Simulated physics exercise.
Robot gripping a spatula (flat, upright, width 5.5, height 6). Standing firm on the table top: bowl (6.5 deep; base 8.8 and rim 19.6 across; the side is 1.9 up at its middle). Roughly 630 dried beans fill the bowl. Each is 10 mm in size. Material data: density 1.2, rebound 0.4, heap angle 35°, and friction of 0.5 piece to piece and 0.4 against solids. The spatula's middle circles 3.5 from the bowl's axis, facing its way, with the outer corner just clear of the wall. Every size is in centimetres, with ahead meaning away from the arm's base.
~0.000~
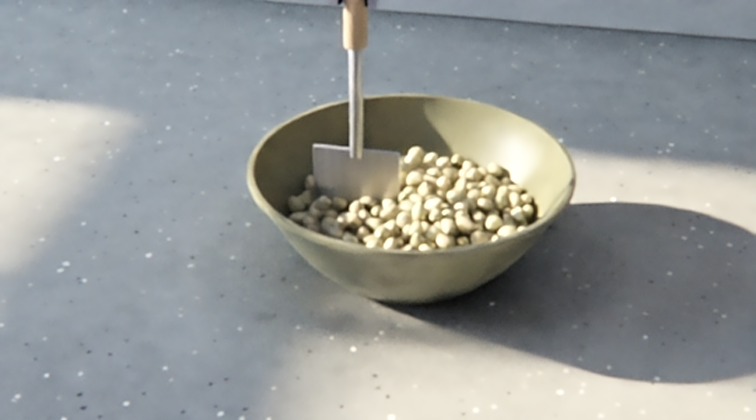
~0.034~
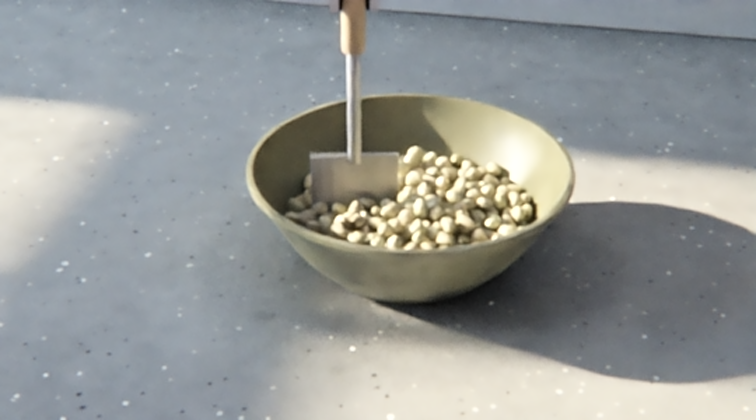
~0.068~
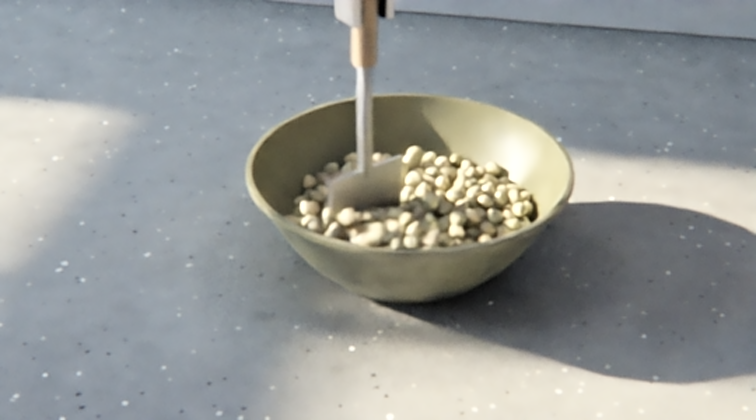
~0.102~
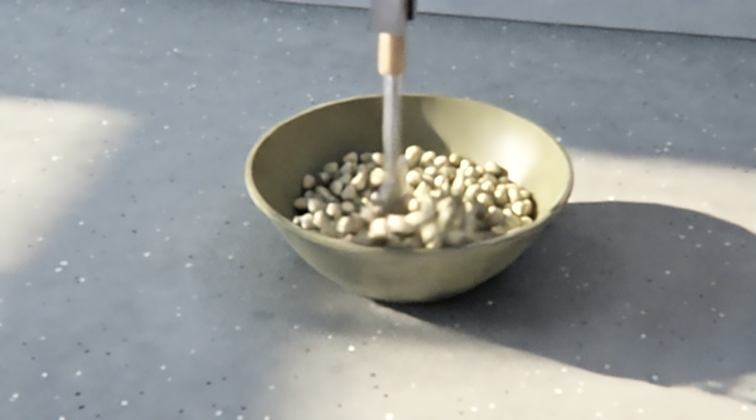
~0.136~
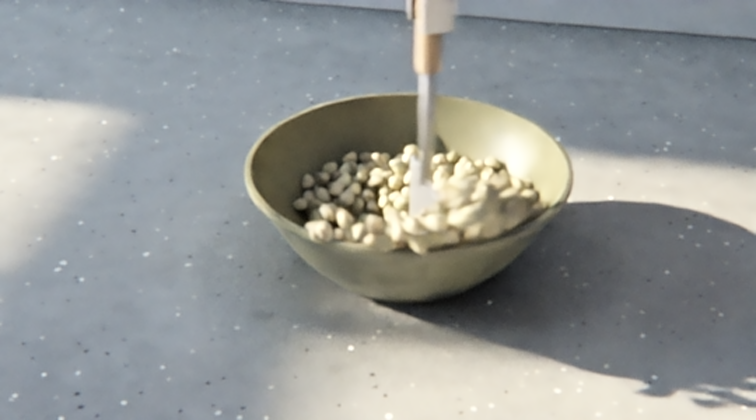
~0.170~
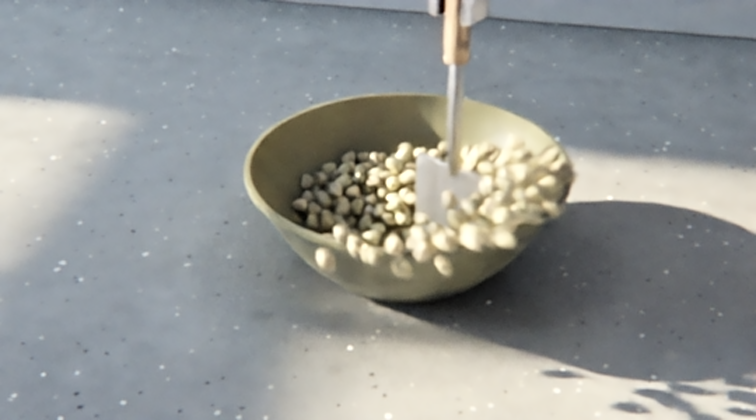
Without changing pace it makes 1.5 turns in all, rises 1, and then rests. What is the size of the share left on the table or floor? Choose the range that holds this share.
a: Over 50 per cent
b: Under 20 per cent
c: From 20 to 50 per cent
From 20 to 50 per cent (c).
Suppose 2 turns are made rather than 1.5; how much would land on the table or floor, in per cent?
I'd expect some 45 per cent.
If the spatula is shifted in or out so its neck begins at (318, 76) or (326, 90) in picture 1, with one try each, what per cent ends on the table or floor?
Near 0 and 10 in a hundred, one try each.
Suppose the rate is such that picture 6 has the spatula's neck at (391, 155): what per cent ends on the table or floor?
I'd put it close to 10 per cent.
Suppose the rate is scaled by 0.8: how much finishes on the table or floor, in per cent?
That gives some 25 percent.
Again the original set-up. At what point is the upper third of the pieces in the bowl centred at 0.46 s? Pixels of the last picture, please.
Around (375, 237).
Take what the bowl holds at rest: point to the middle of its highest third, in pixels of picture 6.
I'd say close to (456, 220).
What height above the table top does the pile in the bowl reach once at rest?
6.0 cm or so.
After 0.32 s, 299° round, highest piece 12 above the table; 464 in the bowl, 58 on the table or floor, 108 in flight or on the tool.
After 0.46 s, 86° round, highest piece 9 above the table; 400 in the bowl, 199 on the table or floor, 31 in flight or on the tool.
After 0.74 s, 180° round, highest piece 6 above the table; 381 in the bowl, 248 on the table or floor, 1 in flight or on the tool.
After 1.44 s, 180° round, highest piece 6 above the table; 381 in the bowl, 249 on the table or floor.
In the end, 381 in the bowl, 249 on the table or floor. That is 40 % on the table or floor.
